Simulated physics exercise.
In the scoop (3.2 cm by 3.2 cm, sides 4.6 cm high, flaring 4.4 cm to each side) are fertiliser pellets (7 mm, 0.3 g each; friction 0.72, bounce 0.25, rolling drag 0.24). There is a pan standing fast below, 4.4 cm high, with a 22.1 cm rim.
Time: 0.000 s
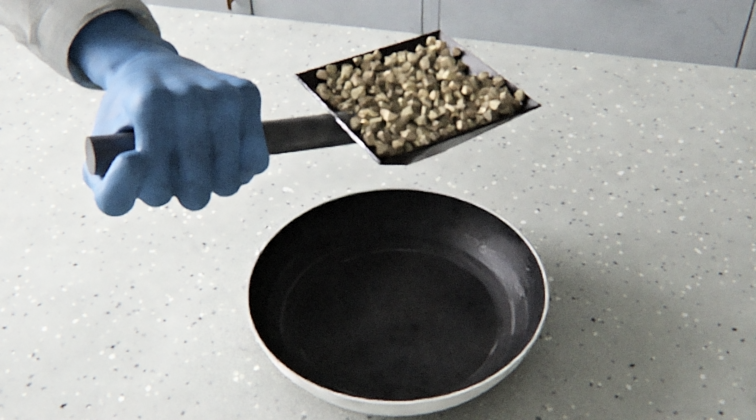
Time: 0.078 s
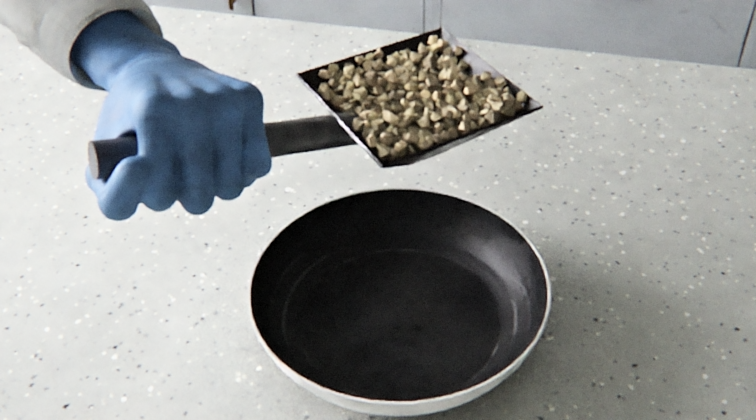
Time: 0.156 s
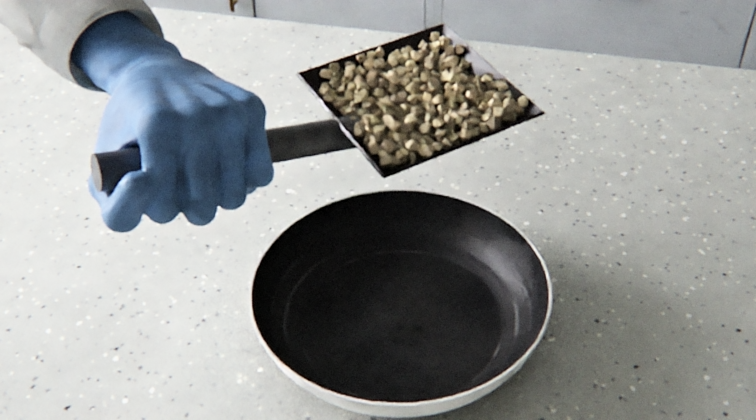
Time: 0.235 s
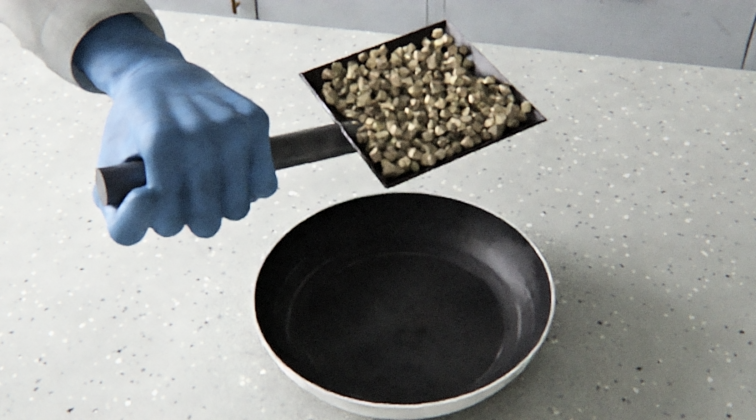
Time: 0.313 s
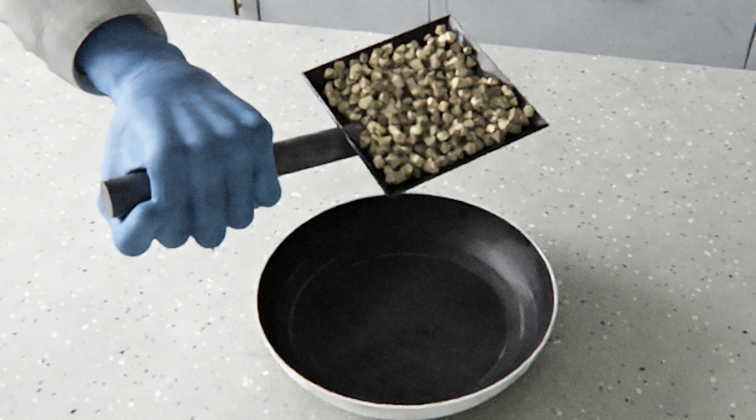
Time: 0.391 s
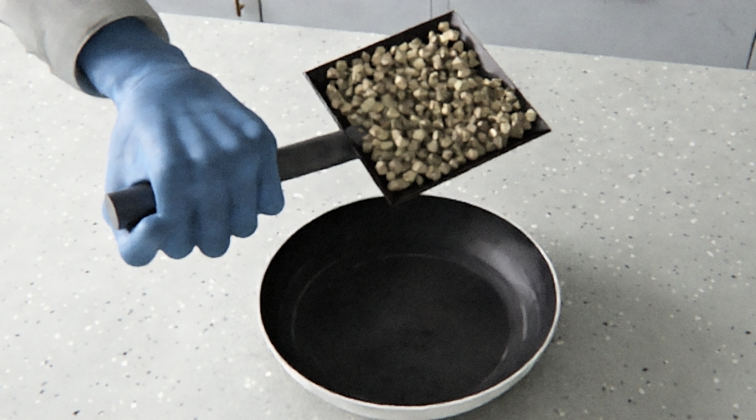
On a pale speckled countertop, a blue-gloved hand at the left holds a dark square scoop of small tan pellets above and behind an empty black pan with a light rim. The hand lowers slightly and turns, steadily tilting the scoop toward the front right while the pellets stay heaped inside it.
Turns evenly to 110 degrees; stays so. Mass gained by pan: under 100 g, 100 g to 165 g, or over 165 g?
Over 165 g.
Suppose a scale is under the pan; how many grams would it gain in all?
Estimated mass: Near 200 g.
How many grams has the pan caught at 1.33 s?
About 100 grams.
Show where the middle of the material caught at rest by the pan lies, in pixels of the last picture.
Close to pixel (428, 352) of the final picture.
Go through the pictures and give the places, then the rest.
Scoop at (460, 136); tilt 0 degrees; top of the load at (433, 50); pan at (396, 280), in the first picture.
Scoop at (462, 138); tilt 2 degrees; top of the load at (435, 49), in the second picture.
Scoop at (463, 145); tilt 6 degrees; low side front right; top of the load at (436, 46), in the third picture.
Scoop at (465, 153); tilt 11 degrees; low side front right; top of the load at (439, 45), in the fourth picture.
Scoop at (467, 160); tilt 15 degrees; low side front right; top of the load at (442, 42), in the fifth picture.
Scoop at (469, 166); tilt 20 degrees; low side front right; top of the load at (441, 39); pan at (407, 285). It turns about 60 degrees a second, in the sixth picture.
After 0.90 s, tilt 51 degrees; 0 g in the pan, scoop holds 100 %.
Then, at 1.33 s, tilt 77 degrees; 104 g in the pan, scoop holds 30 %.
After 1.72 s, tilt 100 degrees; 197 g in the pan, scoop holds 0 %.
Then, at 2.09 s, tilt 110 degrees; 197 g in the pan, scoop holds 0 %.
In the end, at 2.3 s, 197 g in the pan, scoop holds 0 %.
